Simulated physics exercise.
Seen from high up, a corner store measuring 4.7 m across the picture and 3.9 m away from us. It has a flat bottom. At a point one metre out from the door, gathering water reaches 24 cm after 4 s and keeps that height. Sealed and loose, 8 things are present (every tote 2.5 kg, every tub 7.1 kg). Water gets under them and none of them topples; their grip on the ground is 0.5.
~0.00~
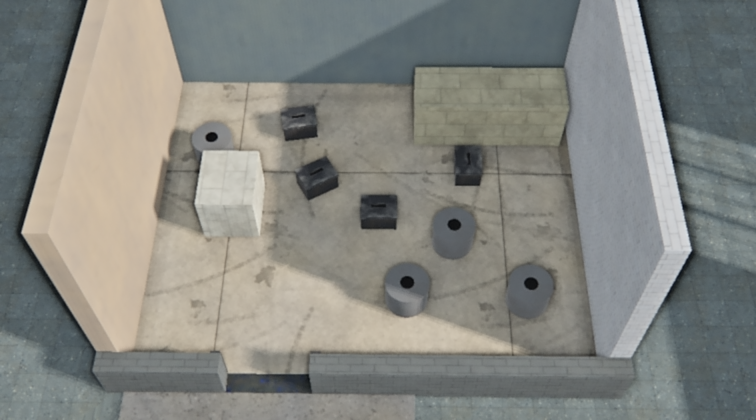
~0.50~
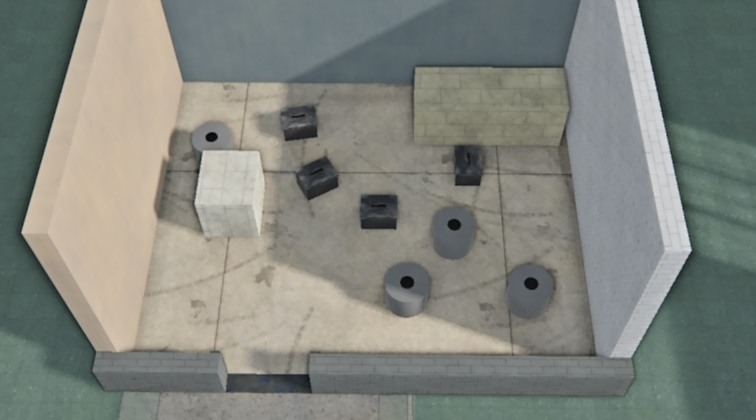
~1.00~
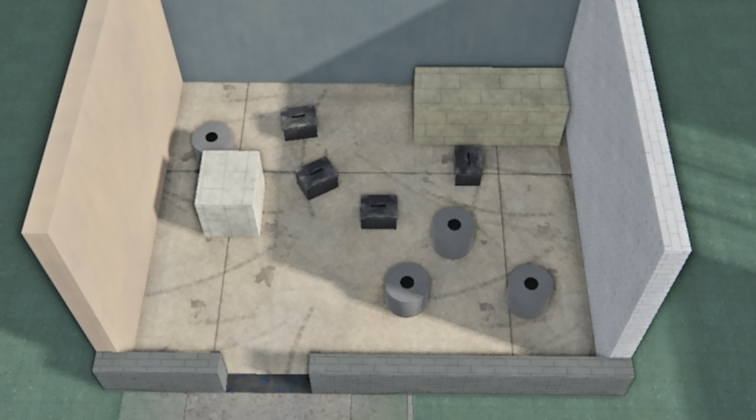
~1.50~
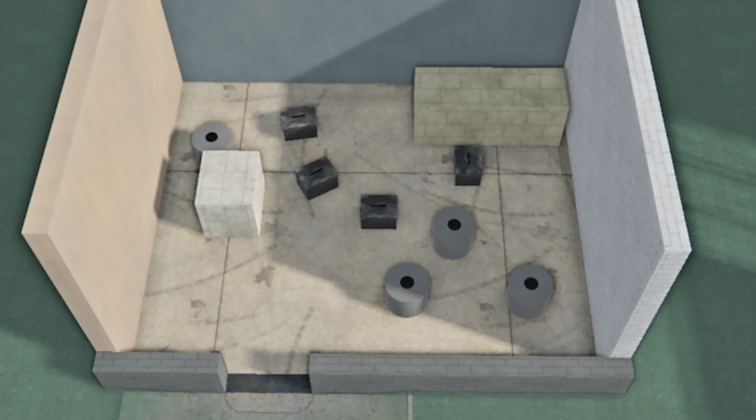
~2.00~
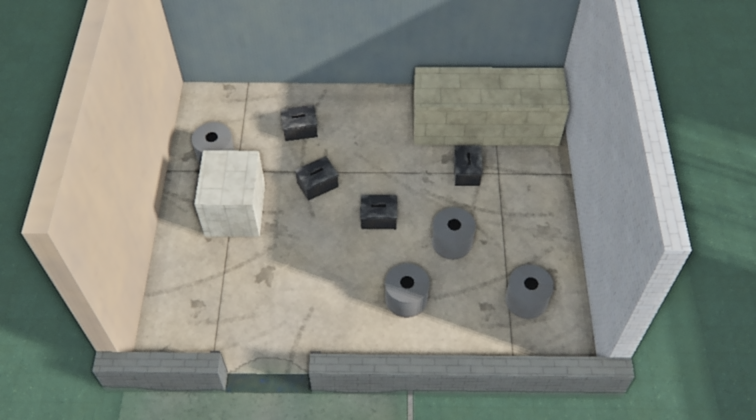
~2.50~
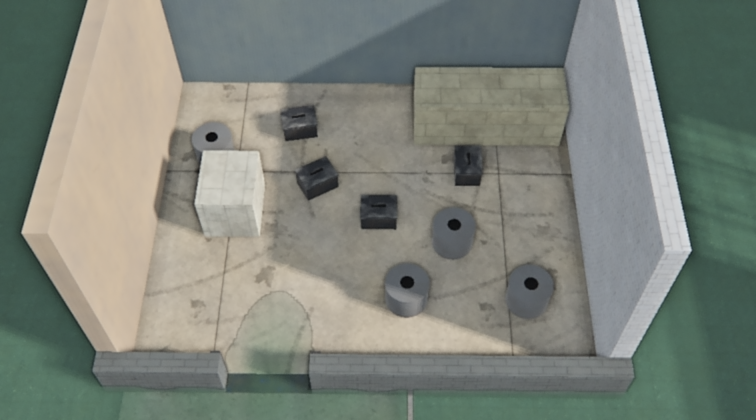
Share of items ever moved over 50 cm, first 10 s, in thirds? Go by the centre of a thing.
One to two in three.
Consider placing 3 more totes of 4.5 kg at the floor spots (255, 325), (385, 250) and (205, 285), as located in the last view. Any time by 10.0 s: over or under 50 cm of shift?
Above the limit, then above the limit, then above the limit.
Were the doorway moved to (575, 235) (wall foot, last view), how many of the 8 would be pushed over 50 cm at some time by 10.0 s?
You'd get 7 in that case.
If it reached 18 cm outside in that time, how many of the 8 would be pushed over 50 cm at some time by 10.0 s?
Then it comes to 4.
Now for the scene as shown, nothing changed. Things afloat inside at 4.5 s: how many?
Count: 0.
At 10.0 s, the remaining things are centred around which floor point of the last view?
That lands at roughly (417, 218).
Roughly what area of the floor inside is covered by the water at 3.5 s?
The covered patch comes to about 3.5 m2.
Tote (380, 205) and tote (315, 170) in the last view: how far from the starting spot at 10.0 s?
The first is 140 cm from its start, the second 150 cm.
After 3.5 s 0 of 8 are over 50 cm from their spots; 0 afloat.
After 4.5 s 0 of 8 are over 50 cm from their spots; 0 afloat.
After 7.0 s 4 of 8 are over 50 cm from their spots; 3 afloat.
After 10.0 s 3 of 8 are over 50 cm from their spots, and 4 have been at some point; 5 afloat.
